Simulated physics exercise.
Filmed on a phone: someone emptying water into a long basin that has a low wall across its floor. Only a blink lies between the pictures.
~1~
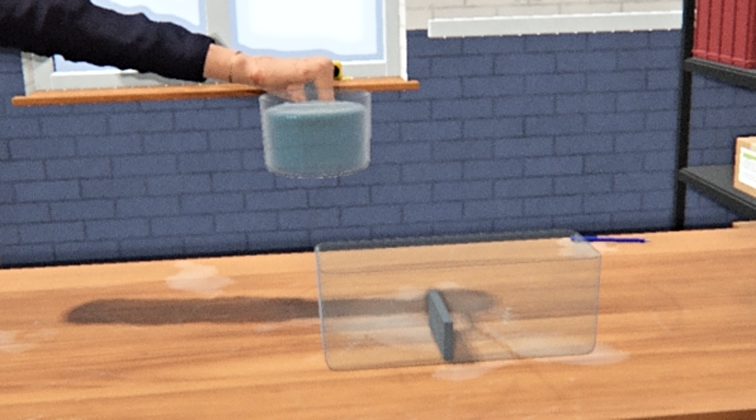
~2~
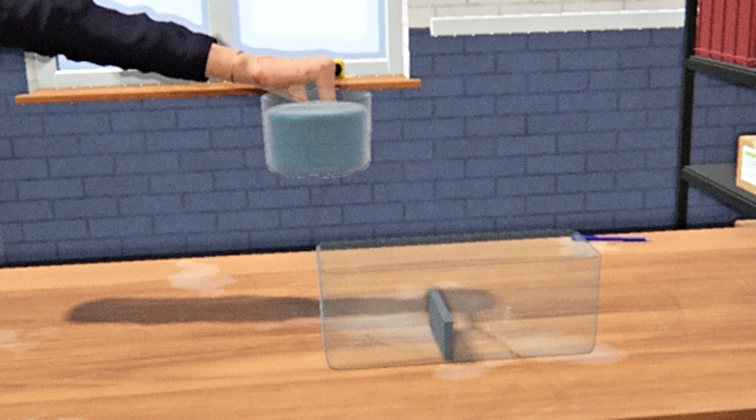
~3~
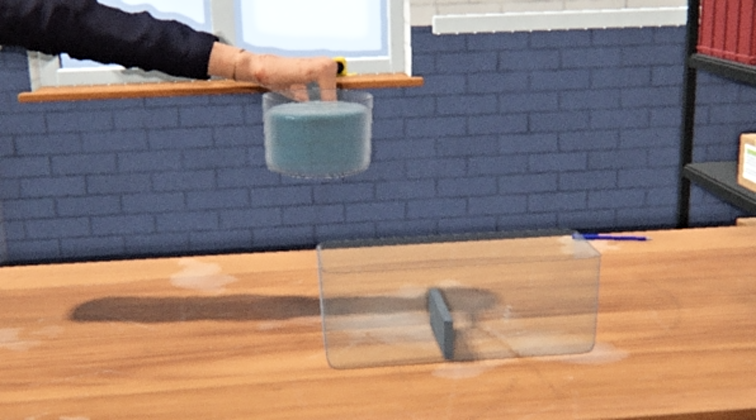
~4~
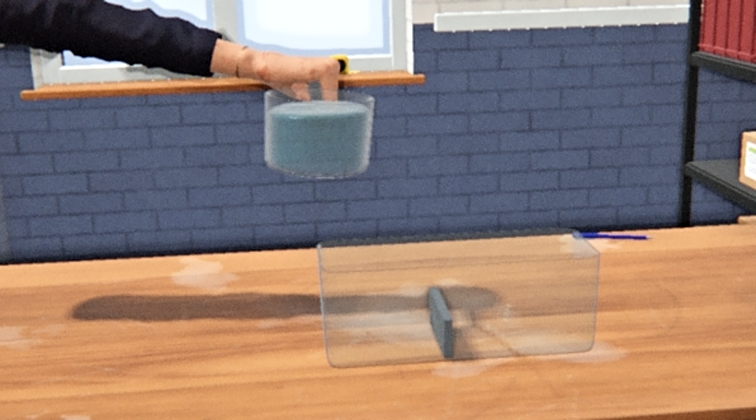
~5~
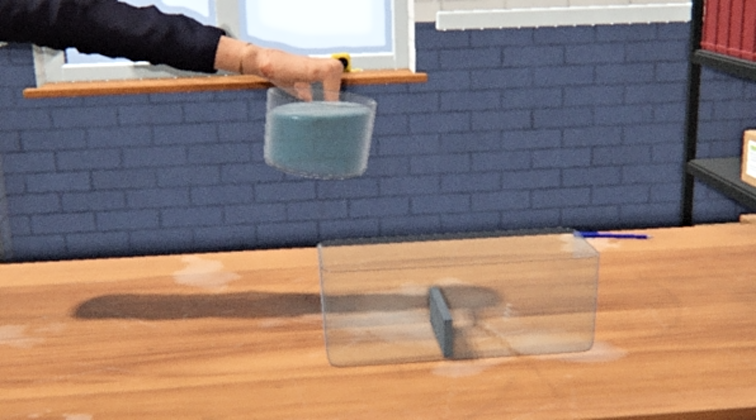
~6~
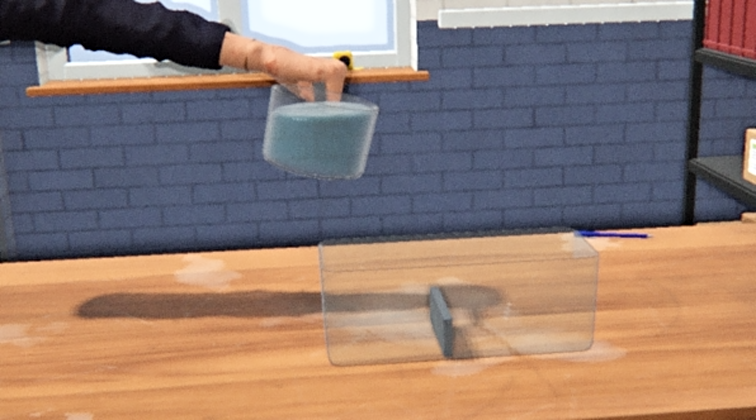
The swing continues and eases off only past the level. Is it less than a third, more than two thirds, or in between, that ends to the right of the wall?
The share right of the wall is between a third and two thirds.
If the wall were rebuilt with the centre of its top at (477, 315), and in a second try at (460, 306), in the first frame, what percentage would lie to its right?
About 10 and 20 per cent.
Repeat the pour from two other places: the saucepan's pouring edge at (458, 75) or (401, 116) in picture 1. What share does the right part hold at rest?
The first gives 95 %, the second 85 %.
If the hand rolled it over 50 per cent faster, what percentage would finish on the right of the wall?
Close to 50 per cent.
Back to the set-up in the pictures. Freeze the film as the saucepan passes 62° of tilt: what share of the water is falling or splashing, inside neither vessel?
About 25 per cent.
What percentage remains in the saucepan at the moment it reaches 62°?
Some 70 per cent.
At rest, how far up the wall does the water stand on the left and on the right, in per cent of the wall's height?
Left: 40 %. Right: 40 %.
A moment on, the saucepan is tipped part way and 69 per cent is still to pour, 4 is left of the wall and 4 right of it.
Next, the saucepan is tipped on its side and 20 per cent is still to pour, 16 is left of the wall and 49 right of it.
Then the saucepan is tipped on its side and 3 per cent is still to pour, 40 is left of the wall and 54 right of it.
Later the saucepan is tipped on its side and 0 per cent is still to pour, 45 is left of the wall and 54 right of it.
Finally, 45 per cent lies left of the wall, 54 right of it and 1 outside.
